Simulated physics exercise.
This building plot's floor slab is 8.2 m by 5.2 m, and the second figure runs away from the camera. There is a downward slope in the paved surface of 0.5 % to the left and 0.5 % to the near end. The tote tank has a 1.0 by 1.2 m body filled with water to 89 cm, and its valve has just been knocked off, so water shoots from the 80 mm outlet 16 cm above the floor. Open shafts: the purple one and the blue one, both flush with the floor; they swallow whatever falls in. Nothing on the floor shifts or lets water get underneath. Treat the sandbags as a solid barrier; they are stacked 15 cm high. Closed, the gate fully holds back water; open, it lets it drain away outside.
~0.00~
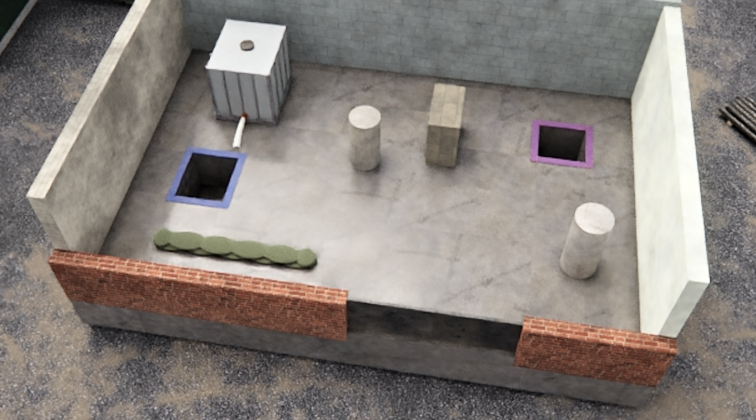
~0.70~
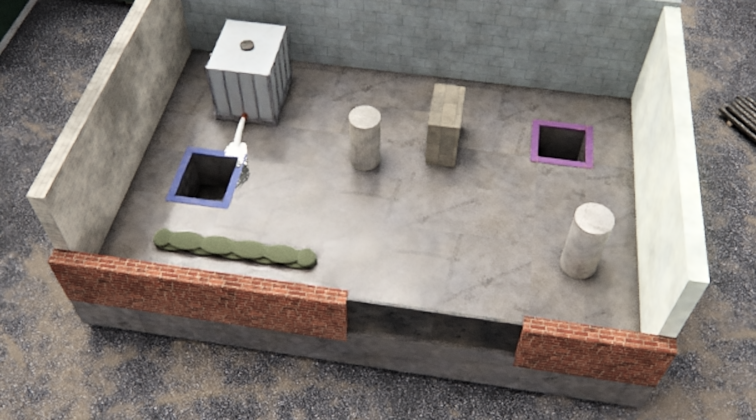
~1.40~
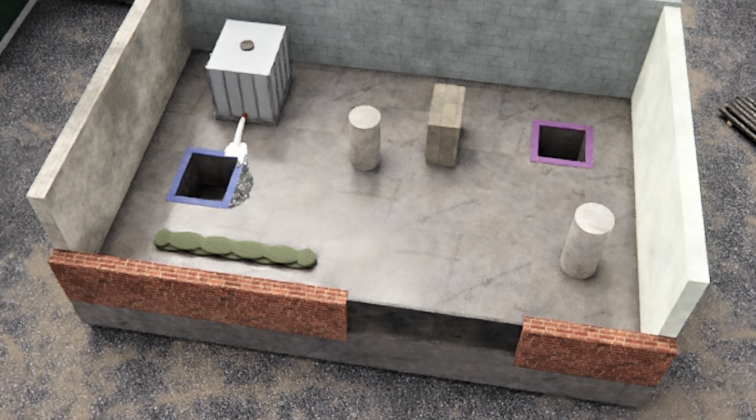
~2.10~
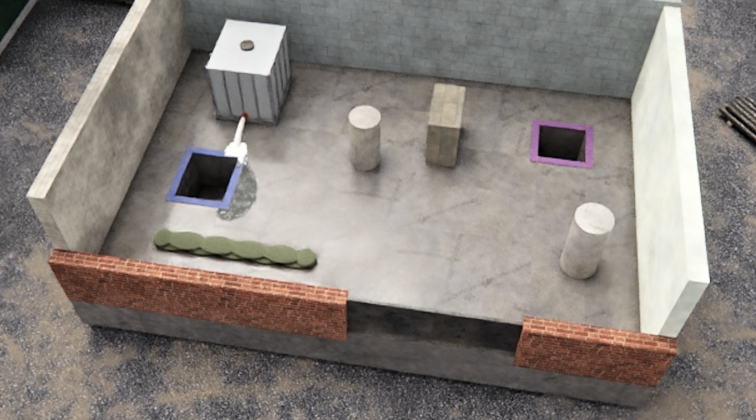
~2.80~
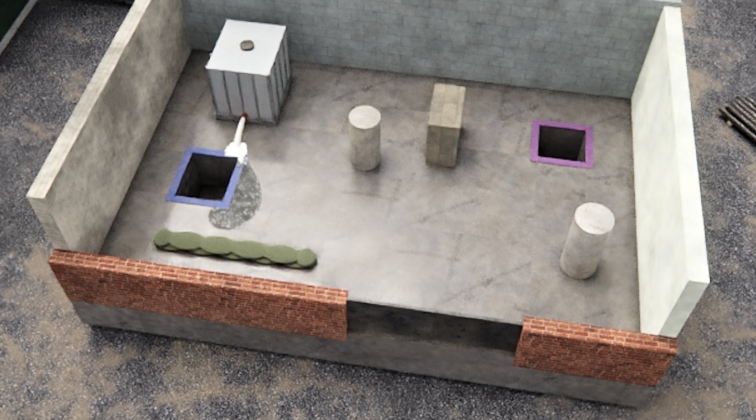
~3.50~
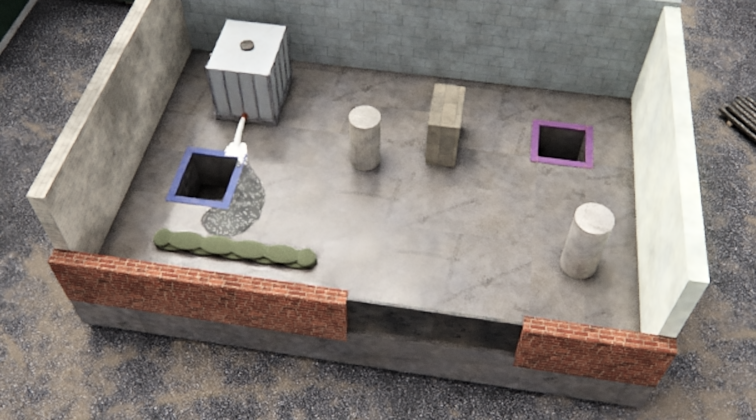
Water shot from the pipe on a pale ribbed tank, splashed onto the dry floor beside the blue-rimmed opening, and spread in a small, thin puddle toward the green row of sandbags.
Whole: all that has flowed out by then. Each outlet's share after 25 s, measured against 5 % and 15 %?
Roughly: Gate, not even 5 %; purple pit, under 5 %; blue pit, more than 15 %.
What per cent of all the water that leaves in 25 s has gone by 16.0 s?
Around 65 percent by that point.
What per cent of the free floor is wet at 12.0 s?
I'd say some 5 in a hundred.
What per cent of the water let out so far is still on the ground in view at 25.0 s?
Share: Close to 10 %.
After 5.0 s water covers under 5 % of the floor and is deepest (3 cm) near (233, 150); gone so far, the gate 0 %, the purple pit 0 %, the blue pit 20 %.
After 8.0 s water covers under 5 % of the floor and is deepest (3 cm) near (233, 150); gone so far, the gate 0 %, the purple pit 0 %, the blue pit 32 %.
After 12.0 s water covers 5 % of the floor and is deepest (3 cm) near (233, 150); gone so far, the gate 0 %, the purple pit 0 %, the blue pit 47 %.
After 16.0 s water covers 5 % of the floor and is deepest (3 cm) near (233, 150); gone so far, the gate 0 %, the purple pit 0 %, the blue pit 61 %.
After 25.0 s water covers 10 % of the floor and is deepest (3 cm) near (233, 150); gone so far, the gate 0 %, the purple pit 0 %, the blue pit 90 %.
